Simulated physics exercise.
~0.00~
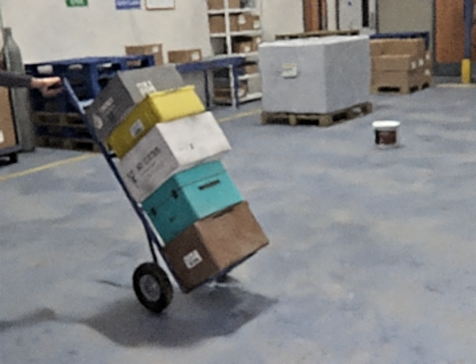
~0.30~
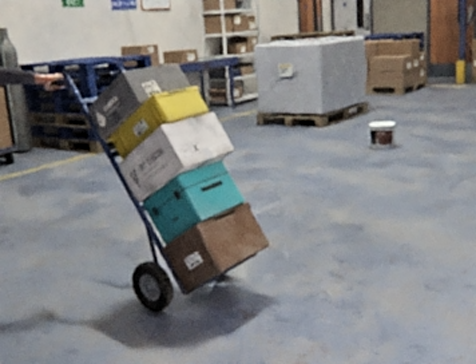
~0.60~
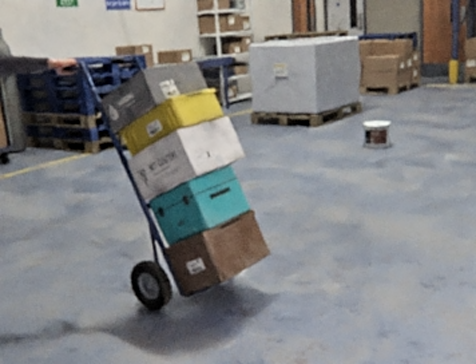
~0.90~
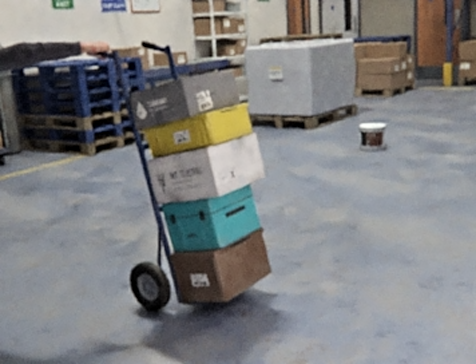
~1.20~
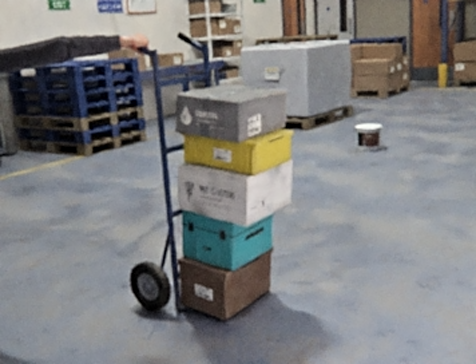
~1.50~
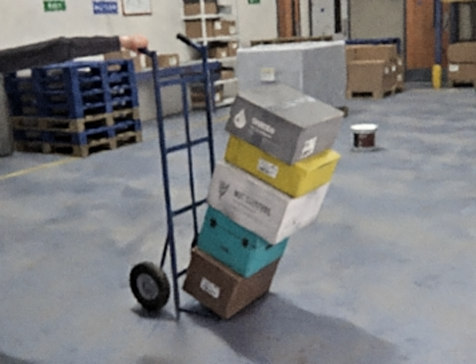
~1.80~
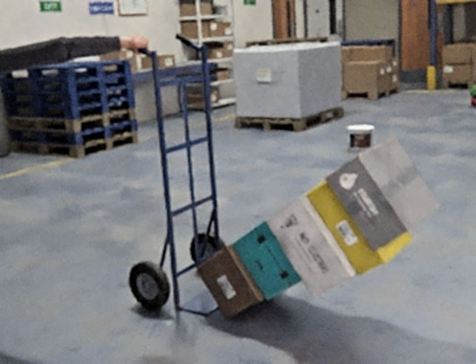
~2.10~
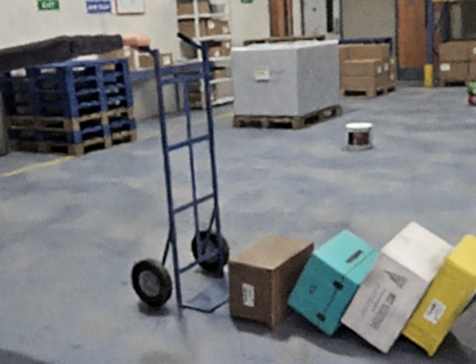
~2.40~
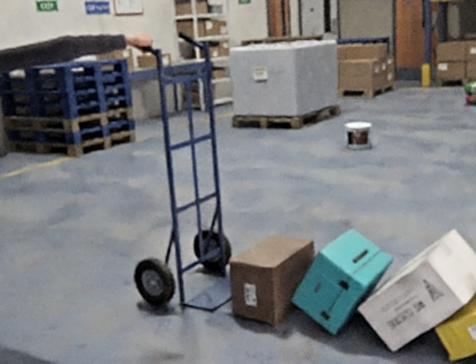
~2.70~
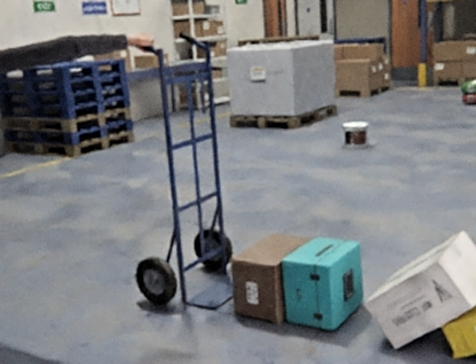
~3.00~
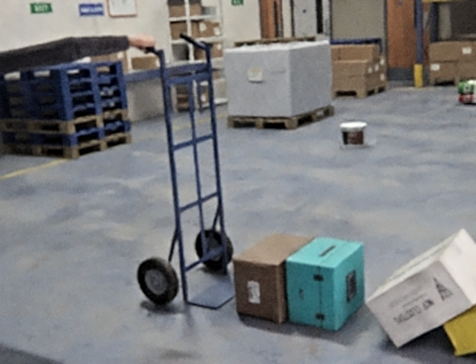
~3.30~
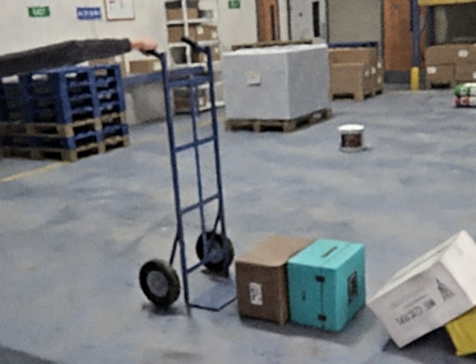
A blue hand truck stacked with five boxes leans back on a grey-blue warehouse floor, seen from the side with blue pallets, a large grey block and shelving behind. From the top, the load runs grey, yellow, white, turquoise and brown. An arm at the left holds the handle and swings the truck upright. As it stops, the stack tips forward to the right and topples across the floor. The brown and turquoise boxes settle together beside the toe plate, the white one rests tilted on the yellow at the right edge, and the grey one is out of view.
